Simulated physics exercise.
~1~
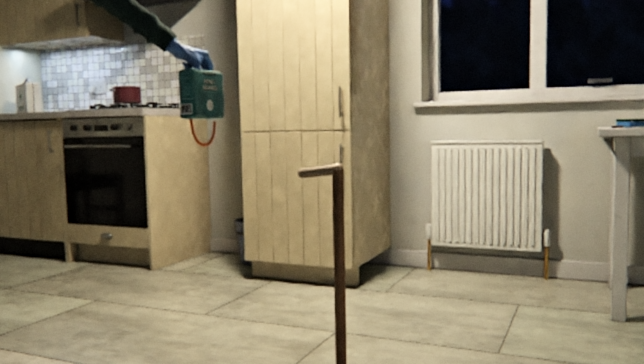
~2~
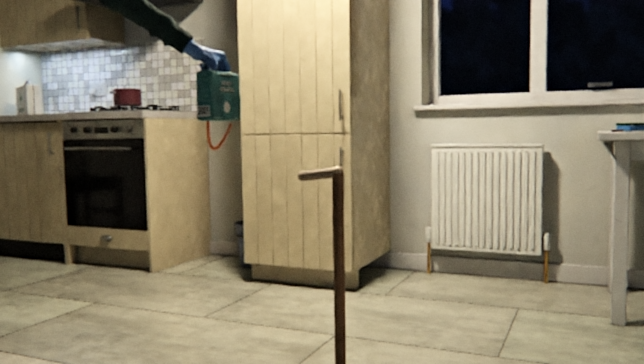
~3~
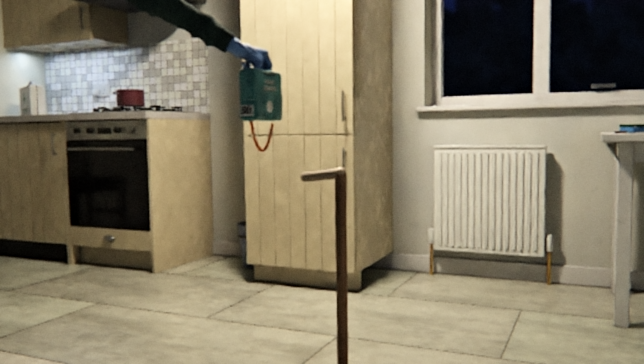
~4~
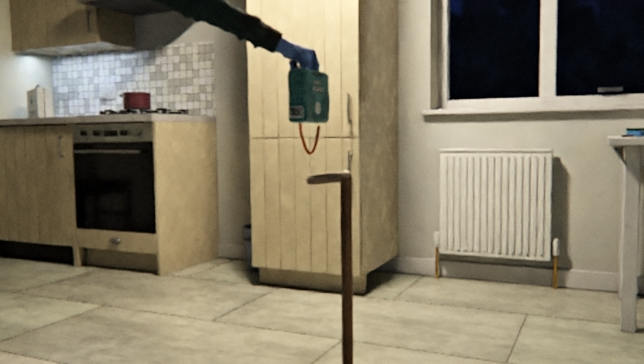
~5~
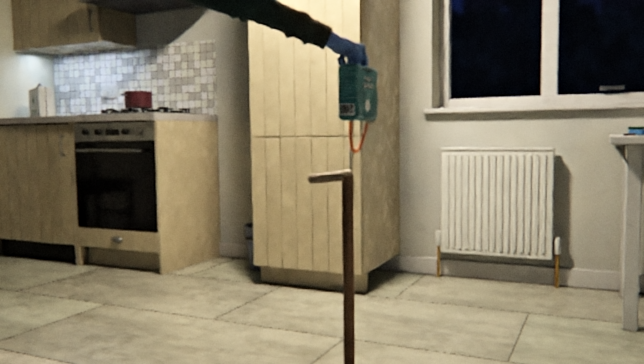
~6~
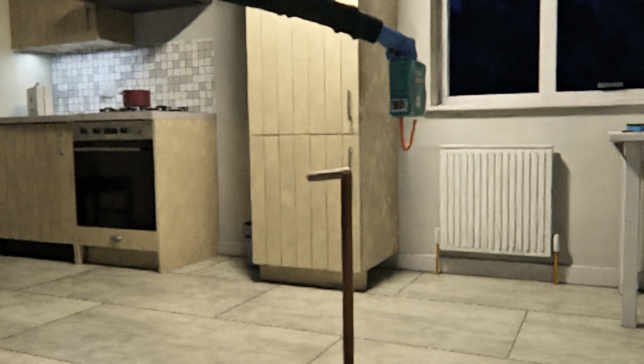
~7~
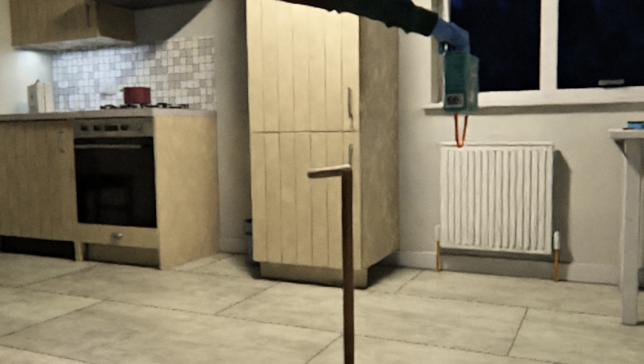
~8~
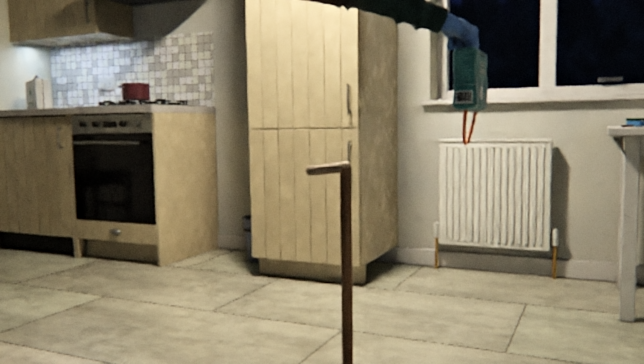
In a kitchen, a gloved hand carries a turquoise pouch rightward past a hooked post without catching.
